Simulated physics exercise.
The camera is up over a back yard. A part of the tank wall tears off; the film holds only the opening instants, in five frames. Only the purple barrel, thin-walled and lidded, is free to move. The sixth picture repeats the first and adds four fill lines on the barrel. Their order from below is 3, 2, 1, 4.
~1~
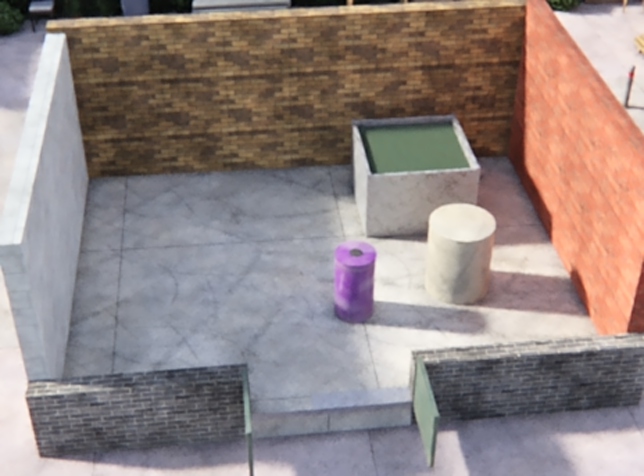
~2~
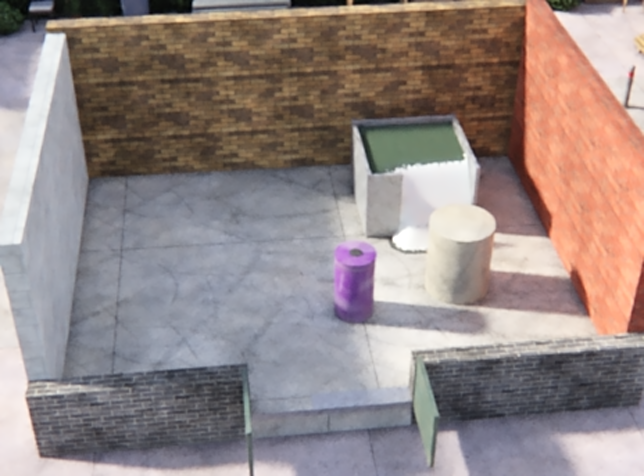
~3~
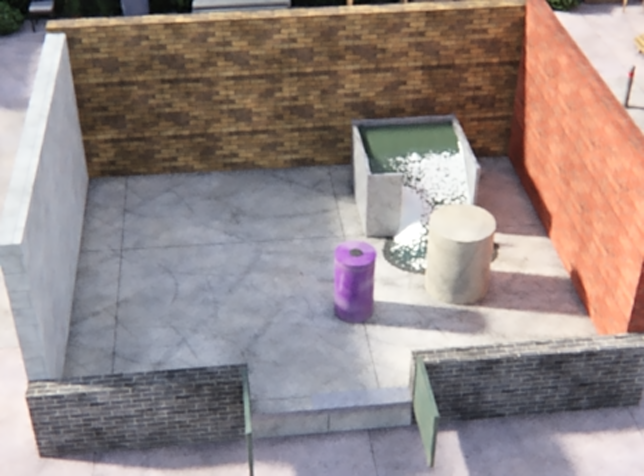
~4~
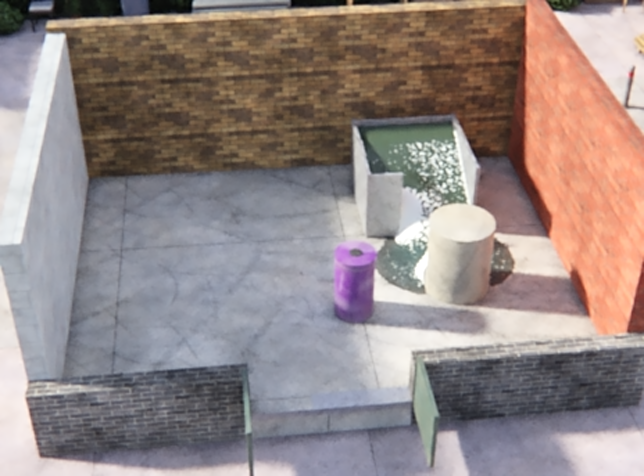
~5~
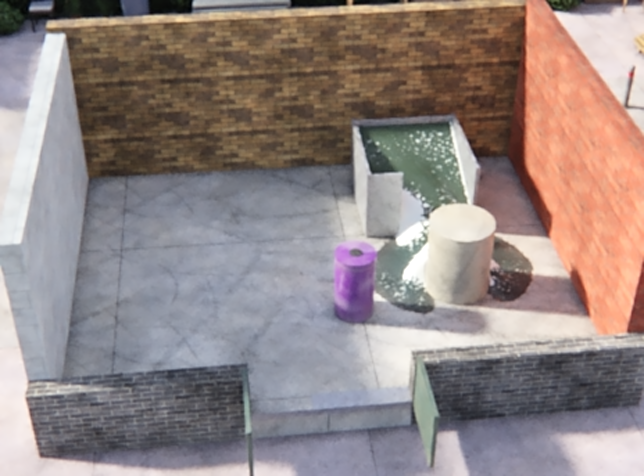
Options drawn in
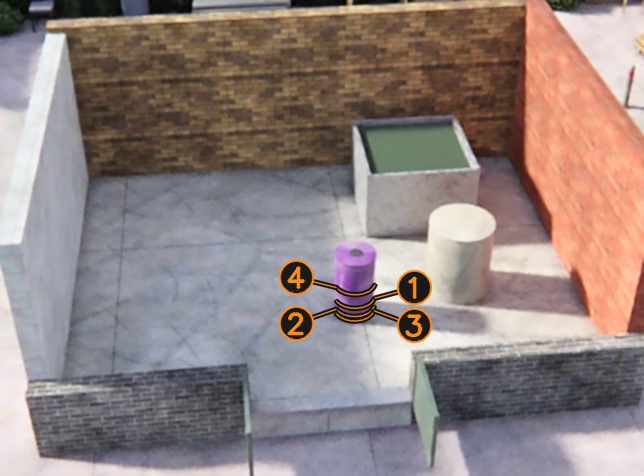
A walled back yard with a pale paved floor is seen from a fixed, raised view, with brown brick behind, red brick to the right and an open gate at the front. A purple barrel stands near a cream cylinder, in front of a pale square tank of green water. Water pours through the tank's front, foaming white, and spreads around the cylinder towards the barrel, which stays still.
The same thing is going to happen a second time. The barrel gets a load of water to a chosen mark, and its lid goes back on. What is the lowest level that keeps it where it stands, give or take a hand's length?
The limit is 4.
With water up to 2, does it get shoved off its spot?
Yes.
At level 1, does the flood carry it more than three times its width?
No, it does not.
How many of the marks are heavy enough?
One of them.
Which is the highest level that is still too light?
That is level 1.
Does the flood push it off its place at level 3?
Yes, that goes wrong.
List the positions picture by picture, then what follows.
Lid of the purple barrel at (355, 253); tank full, its middle at (413, 149); open gate at (330, 360), in the first picture.
Water covers 2 % of the ground, mostly out of sight from here, in the second picture.
In the third picture, 4 % of the ground under water, its edge towards the barrel at (394, 261).
In the fourth picture, 6 % of the ground under water, its edge towards the barrel at (400, 282).
Lid of the purple barrel at (355, 253); 8 % of the ground under water, its edge towards the barrel at (388, 292), in the fifth picture.
In orange, 1 at (357, 308); 2 at (357, 316); 3 at (357, 320); 4 at (357, 294); from the bottom up 3, 2, 1, 4.
With 1, it is pushed about its own width away.
With 2, it is pushed about 4 times its own width away.
With 3, it is pushed about 7 times its own width away.
With 4, it does not move.
